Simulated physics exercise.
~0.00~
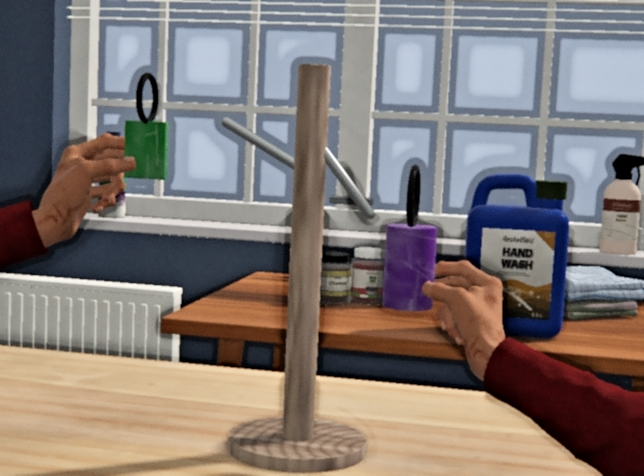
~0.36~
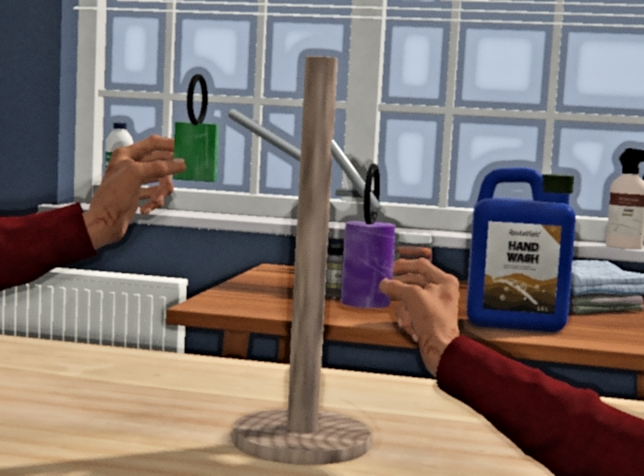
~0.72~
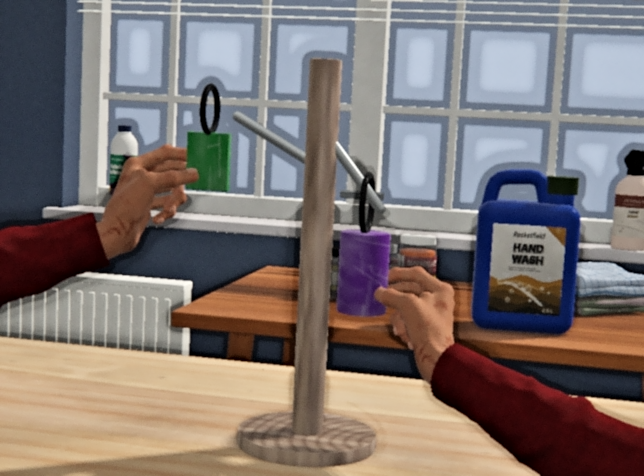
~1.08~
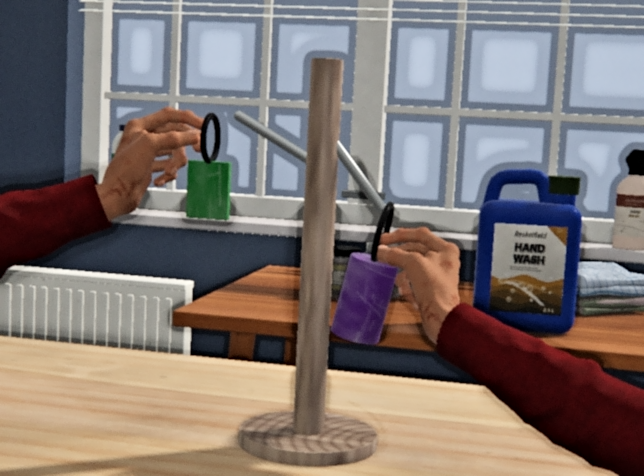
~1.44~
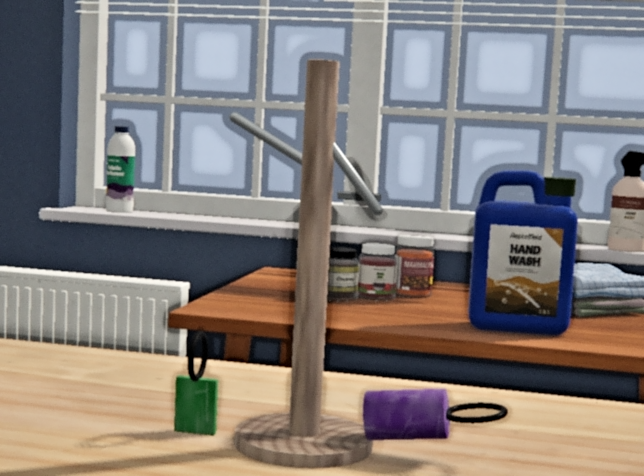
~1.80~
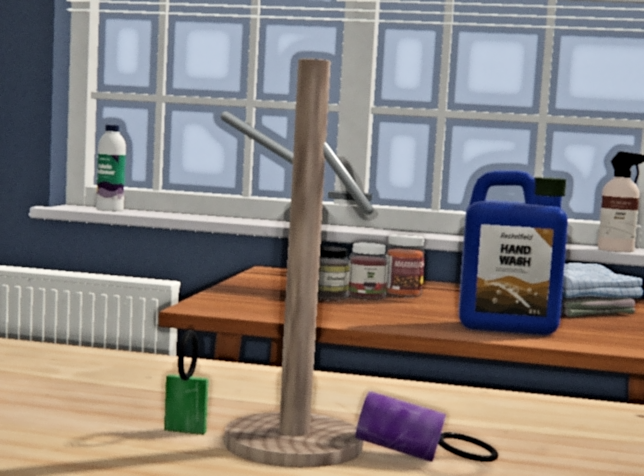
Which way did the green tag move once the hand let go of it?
The green tag moved down, dropping to the table to the left of the wooden stand.
